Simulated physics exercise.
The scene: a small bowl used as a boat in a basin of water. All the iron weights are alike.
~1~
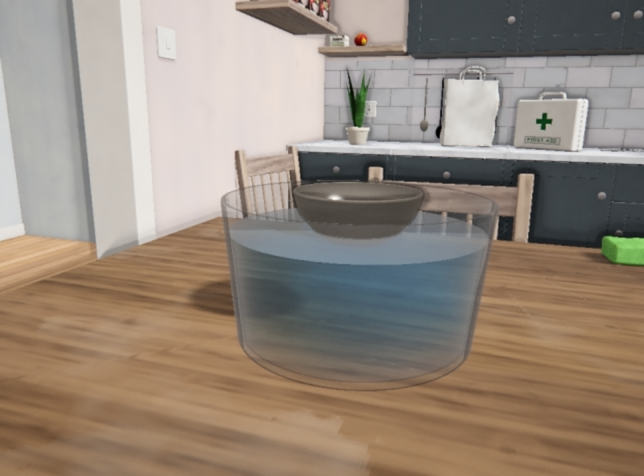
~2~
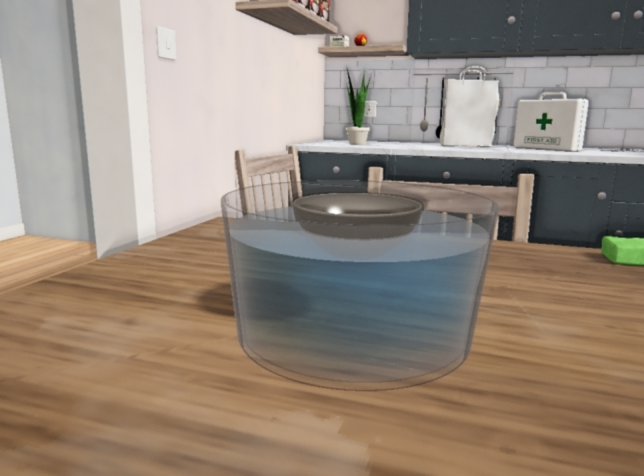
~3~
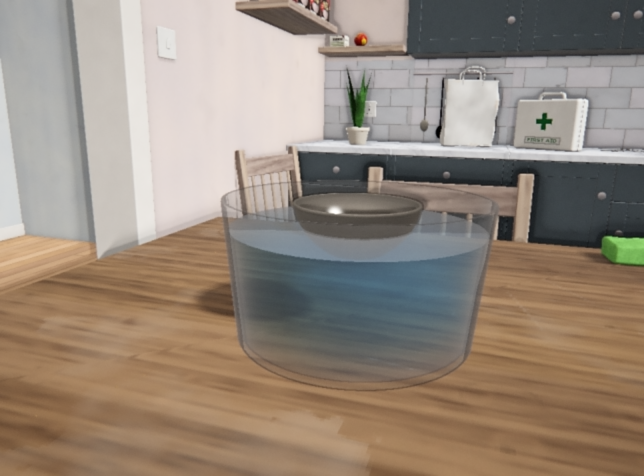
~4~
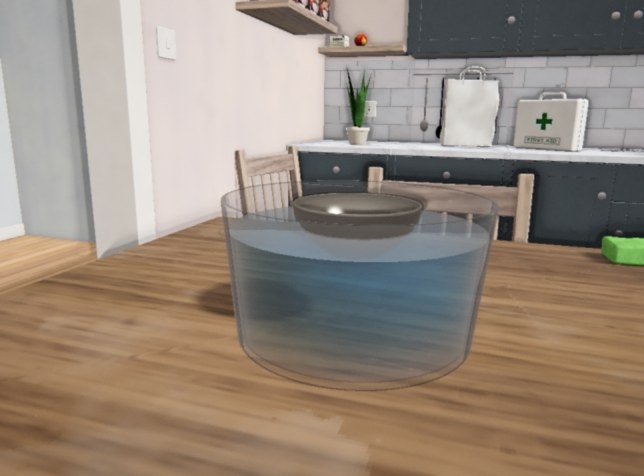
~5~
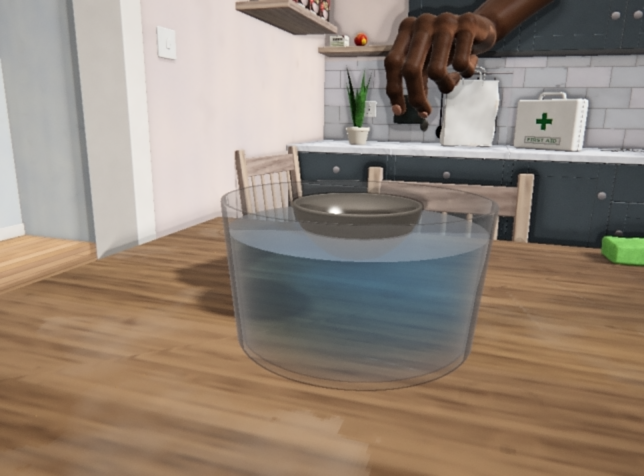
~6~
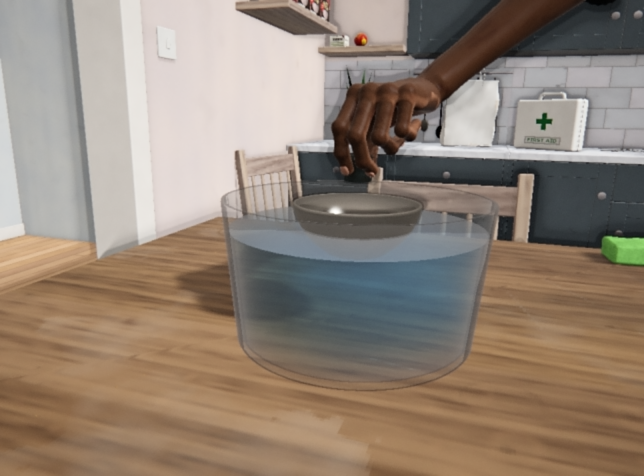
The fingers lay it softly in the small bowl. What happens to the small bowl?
As it turns out, it keeps floating.
Soon after, the iron weight is in and the small bowl dips.
Later, it steadies; about a fifth of its side above the surface.
In the end, the small bowl floats; about a fifth of its side above the surface.
